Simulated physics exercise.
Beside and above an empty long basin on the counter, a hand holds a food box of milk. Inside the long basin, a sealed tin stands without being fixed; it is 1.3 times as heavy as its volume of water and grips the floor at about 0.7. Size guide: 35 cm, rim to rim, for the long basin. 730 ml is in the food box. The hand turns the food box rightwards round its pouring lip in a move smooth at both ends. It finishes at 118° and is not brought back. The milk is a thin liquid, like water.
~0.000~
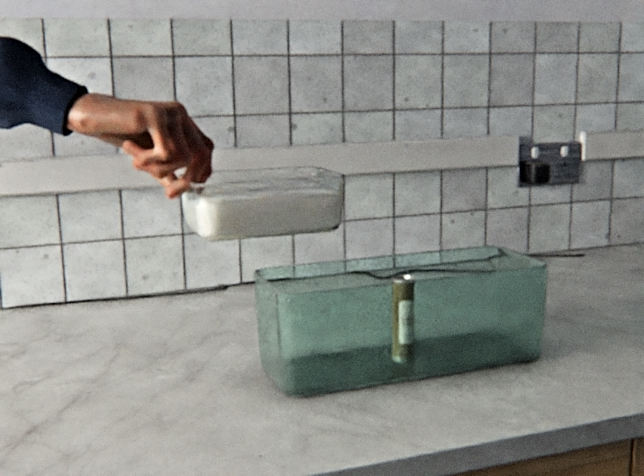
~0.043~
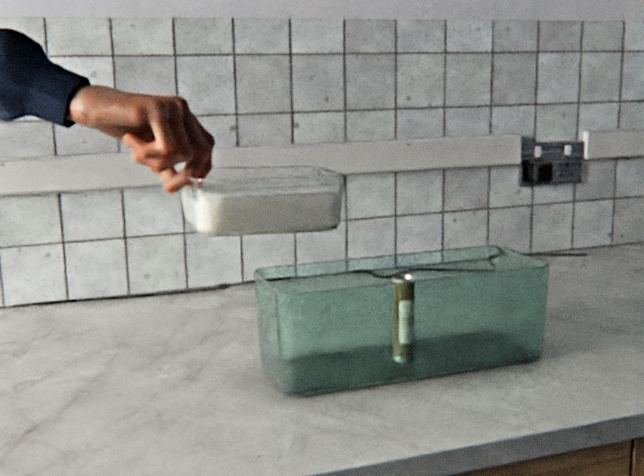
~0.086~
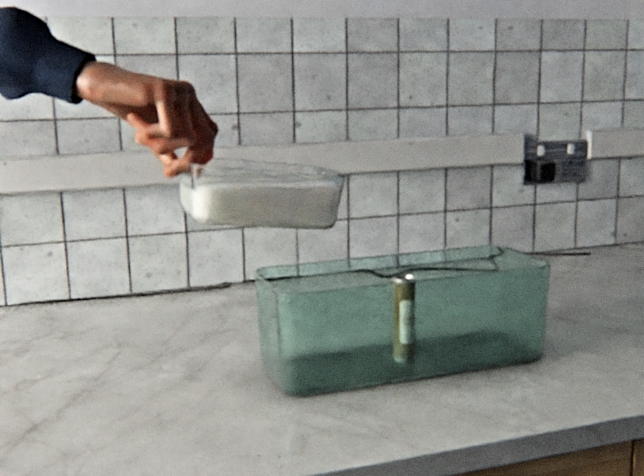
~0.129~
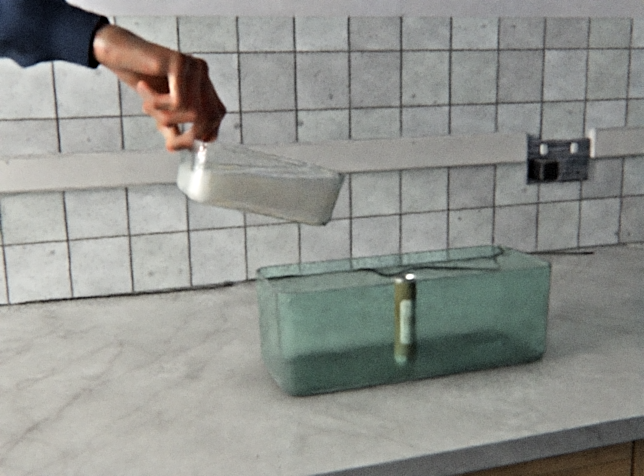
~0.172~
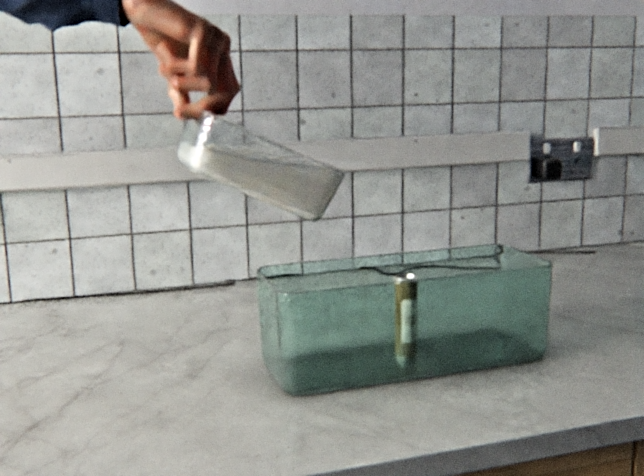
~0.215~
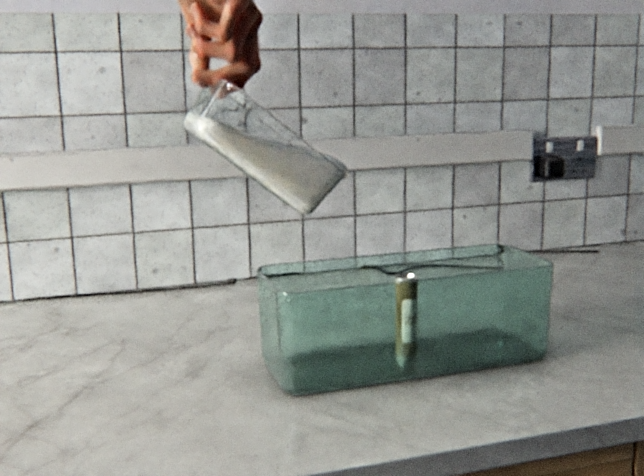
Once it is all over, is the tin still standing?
Yes - it ends up erect.
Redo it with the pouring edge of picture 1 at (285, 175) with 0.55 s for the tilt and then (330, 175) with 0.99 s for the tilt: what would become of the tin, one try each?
In the first try it comes down; in the second it remains standing.
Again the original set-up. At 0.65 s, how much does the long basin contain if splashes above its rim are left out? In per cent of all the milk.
84 per cent or thereabouts.
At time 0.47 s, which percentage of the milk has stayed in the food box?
Roughly 14 per cent.
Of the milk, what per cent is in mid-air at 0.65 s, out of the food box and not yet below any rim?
Estimate: About 9 in a hundred.
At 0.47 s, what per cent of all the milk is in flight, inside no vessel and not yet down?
Some 70 % is the figure.
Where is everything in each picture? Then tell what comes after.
The first frame shows tilt 0°; pouring edge (331, 173); surface from (190, 195) to (326, 186); the long basin's rim runs from (266, 283) to (523, 256); the tin's top is at (403, 282).
The second frame shows tilt 2°; pouring edge (331, 173); surface from (189, 192) to (326, 185).
The third frame shows tilt 7°; pouring edge (331, 173); surface from (188, 184) to (326, 179).
The fourth frame shows tilt 15°; pouring edge (331, 172); surface from (187, 168) to (327, 172).
The fifth frame shows tilt 26°; pouring edge (331, 172); surface from (188, 145) to (327, 162); 1 per cent is over the edge.
The sixth frame shows tilt 39°; pouring edge (331, 172); surface from (194, 117) to (314, 151); 5 per cent is over the edge.
Then, 0.47 s in, the tilt is 111° and 15 per cent is still to pour; the tin stands where it began.
Then, 0.65 s in, the tilt is 118° and 0 per cent is still to pour; the tin stands where it began.
Then, 0.84 s in, the tilt is 118° and 0 per cent is still to pour; the tin stands where it began.
Then, 1.05 s in, the tilt is 118° and 0 per cent is still to pour; the tin stands where it began.
Finally, the tin stands where it began.
